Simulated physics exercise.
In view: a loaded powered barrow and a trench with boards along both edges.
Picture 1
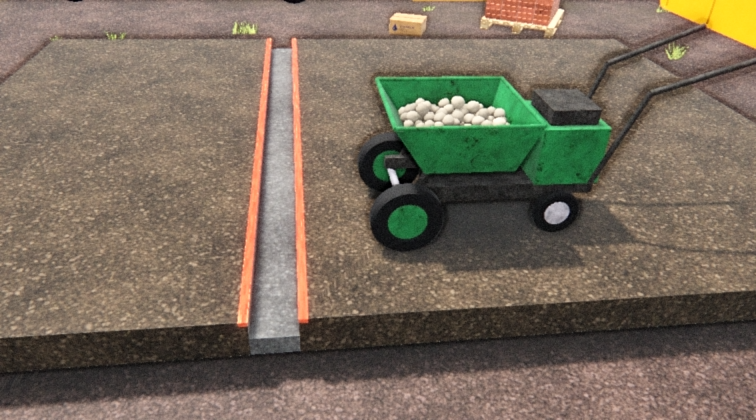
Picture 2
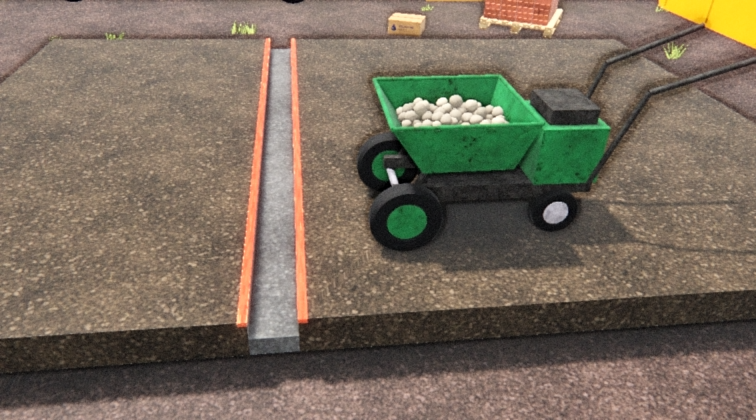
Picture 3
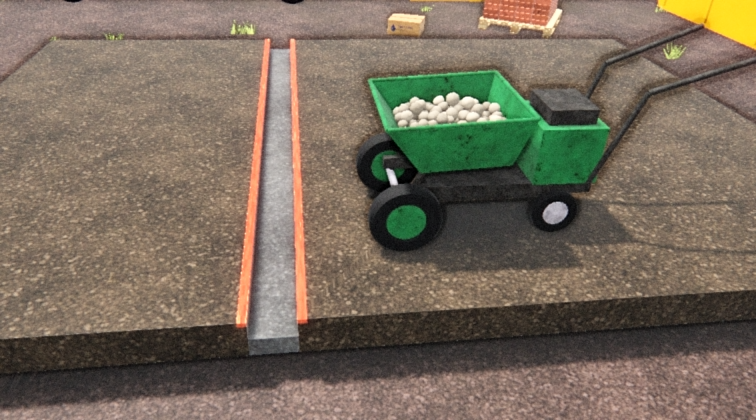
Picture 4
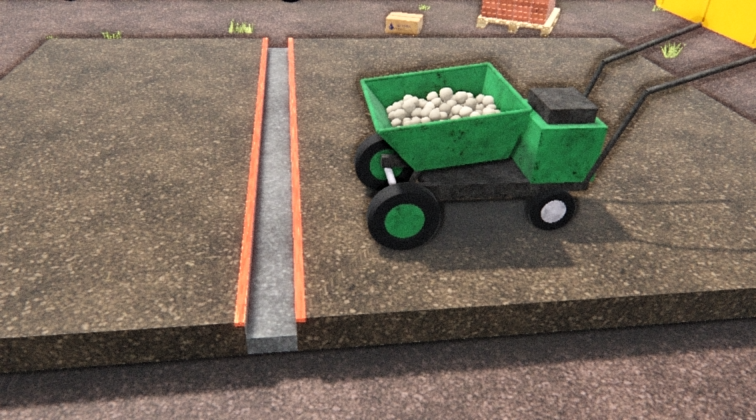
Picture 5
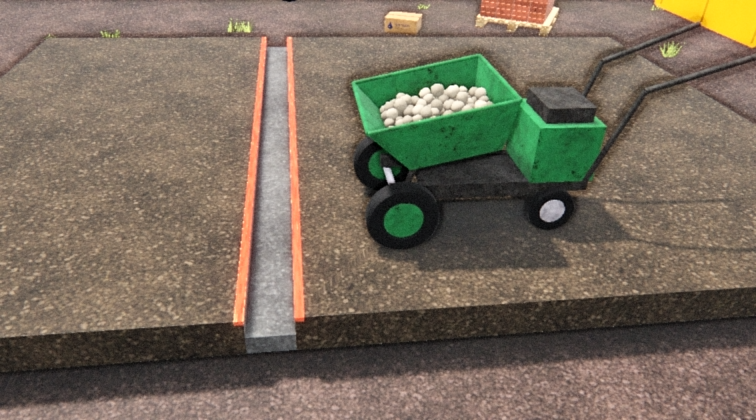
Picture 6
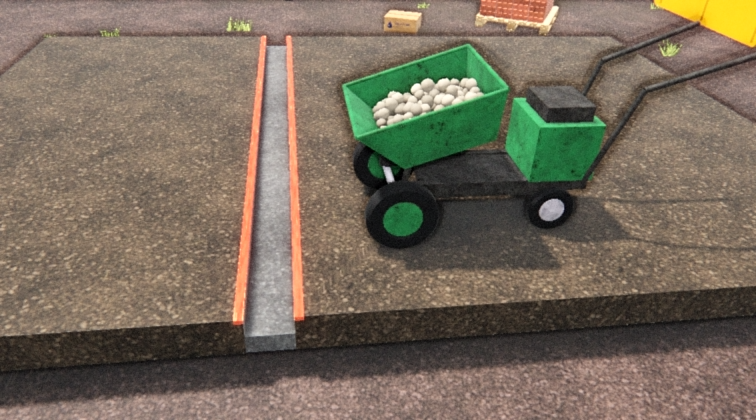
On a dark gritty slab, a green powered barrow standing right of a board-edged trench, its pebble-filled skip gradually tilting left.
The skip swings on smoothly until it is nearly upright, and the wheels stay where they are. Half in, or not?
The trench ends with over half of it.
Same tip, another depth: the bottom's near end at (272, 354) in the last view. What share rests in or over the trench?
About 90 per cent.
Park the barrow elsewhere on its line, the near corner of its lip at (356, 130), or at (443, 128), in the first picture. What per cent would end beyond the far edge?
Roughly 70 per cent, and 0 per cent.
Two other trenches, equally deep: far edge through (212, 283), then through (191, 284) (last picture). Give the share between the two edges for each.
About 100 and 100 per cent.
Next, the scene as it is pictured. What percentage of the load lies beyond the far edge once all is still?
It comes to 20 per cent or so.
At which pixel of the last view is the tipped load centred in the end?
Close to (266, 219).
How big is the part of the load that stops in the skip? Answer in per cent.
Near 0 %.
Shortly afterwards, skip tipped steeply; the whole lot in the skip.
Next, skip tipped right over; the bulk in the skip; a little in or heaped over the trench; only a few beyond it; only a few falling.
Some moments later, skip tipped right over; a little in the skip; only a few short of the trench; near two thirds in or heaped over the trench; near a quarter beyond it.
In the end, skip tipped right over; a little short of the trench; the bulk in or heaped over the trench; near a quarter beyond it.
